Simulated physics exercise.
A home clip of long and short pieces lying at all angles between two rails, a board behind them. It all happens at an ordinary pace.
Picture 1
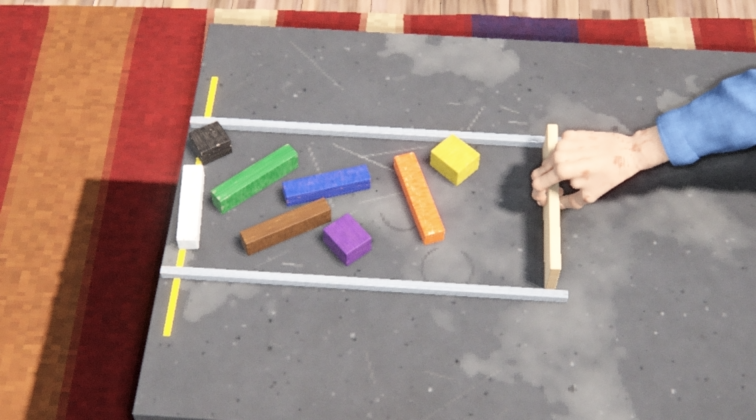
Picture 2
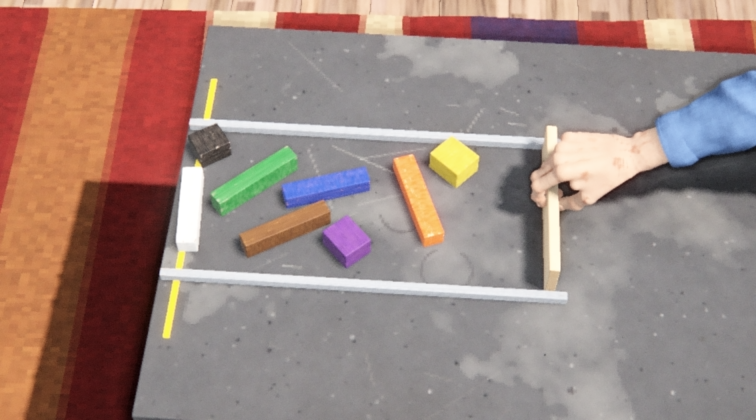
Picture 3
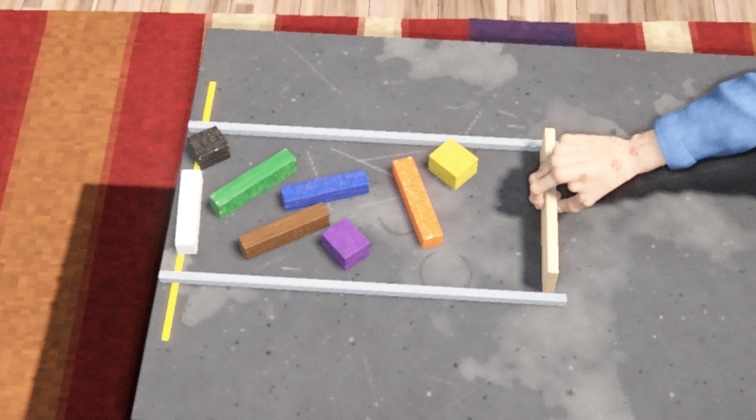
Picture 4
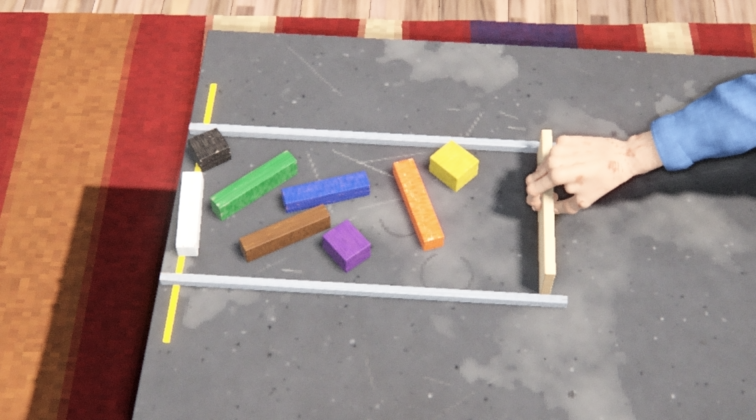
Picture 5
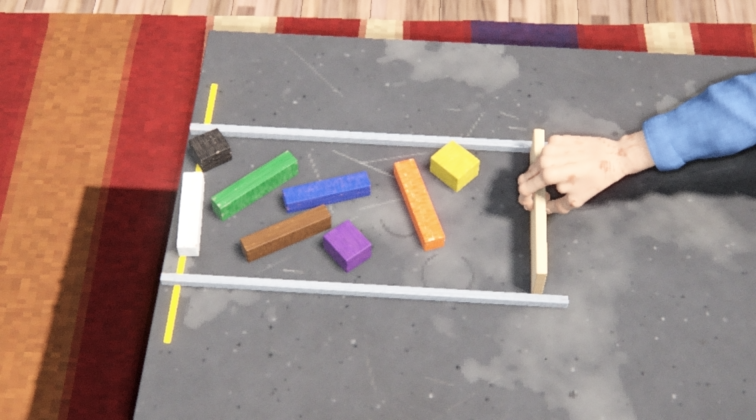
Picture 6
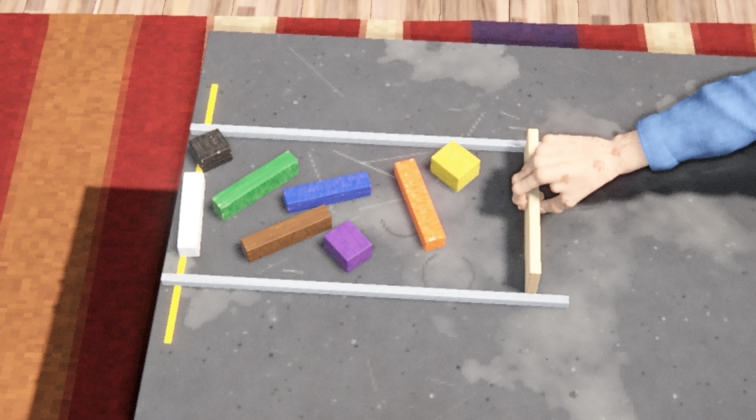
A hand in a blue sleeve holds a wooden board upright at the right end of two pale rails, barely moving at first, then slides it slightly left. Between the rails, the green, blue, brown, orange, yellow, purple, black and white pieces stay where they lie, untouched by the board.
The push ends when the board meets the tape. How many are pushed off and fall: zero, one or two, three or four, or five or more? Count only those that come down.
As it turns out, the number that fall off is five or more.
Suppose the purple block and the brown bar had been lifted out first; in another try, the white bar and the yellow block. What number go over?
First 5, then 4.
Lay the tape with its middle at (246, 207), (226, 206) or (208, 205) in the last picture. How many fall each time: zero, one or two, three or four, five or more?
The falls would be either one or two; three to four; five or more.
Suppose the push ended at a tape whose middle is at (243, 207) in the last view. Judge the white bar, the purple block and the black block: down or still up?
The white bar falls; the purple block is kept; the black block survives.
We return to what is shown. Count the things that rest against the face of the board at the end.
The number is 2.
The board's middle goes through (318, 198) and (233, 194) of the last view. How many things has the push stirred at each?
First 7, then 8.
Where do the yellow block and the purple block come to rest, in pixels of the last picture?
First (187, 143), then (162, 255).
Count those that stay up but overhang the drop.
2 of them.
Soon after, none off yet; white bar at rest near (191, 214); black block at rest near (211, 150); green bar at rest near (256, 186).
Then, none off yet; white bar moved a little near (178, 217); black block at rest near (211, 150); green bar moved a little near (222, 194).
At rest, the number that fall off is five or more; fallen, orange bar, blue bar, brown bar, green bar, black block and white bar.
